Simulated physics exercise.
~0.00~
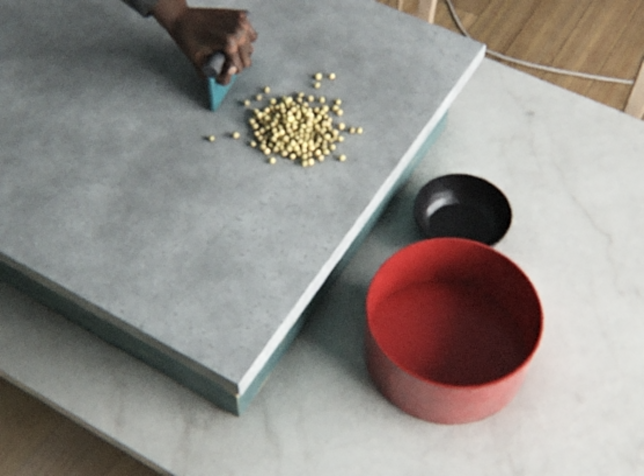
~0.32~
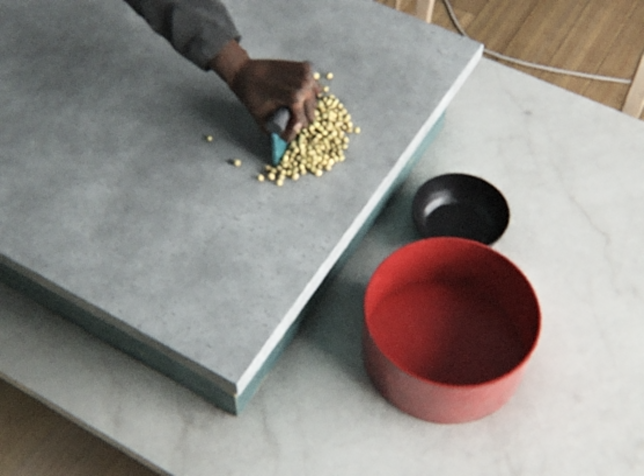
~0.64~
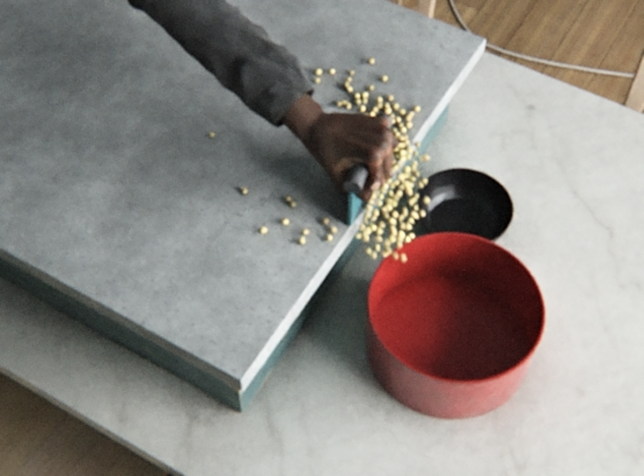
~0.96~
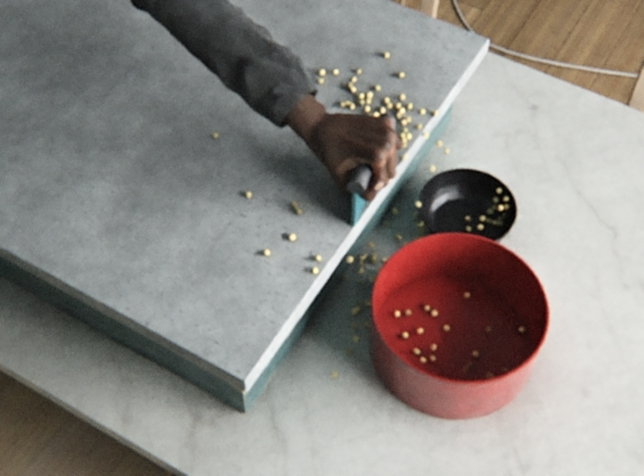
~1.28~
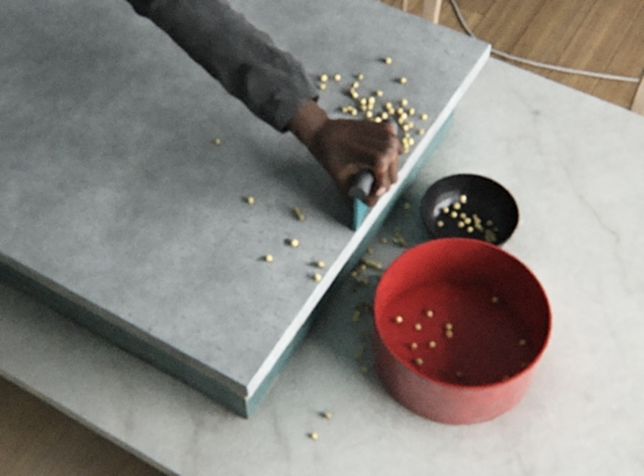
A hand swept a pile of small yellow beans across a grey slab with a scraper and stopped at the edge, sending many over; a few landed in the red pot and black bowl, others missed, and some stayed on top.
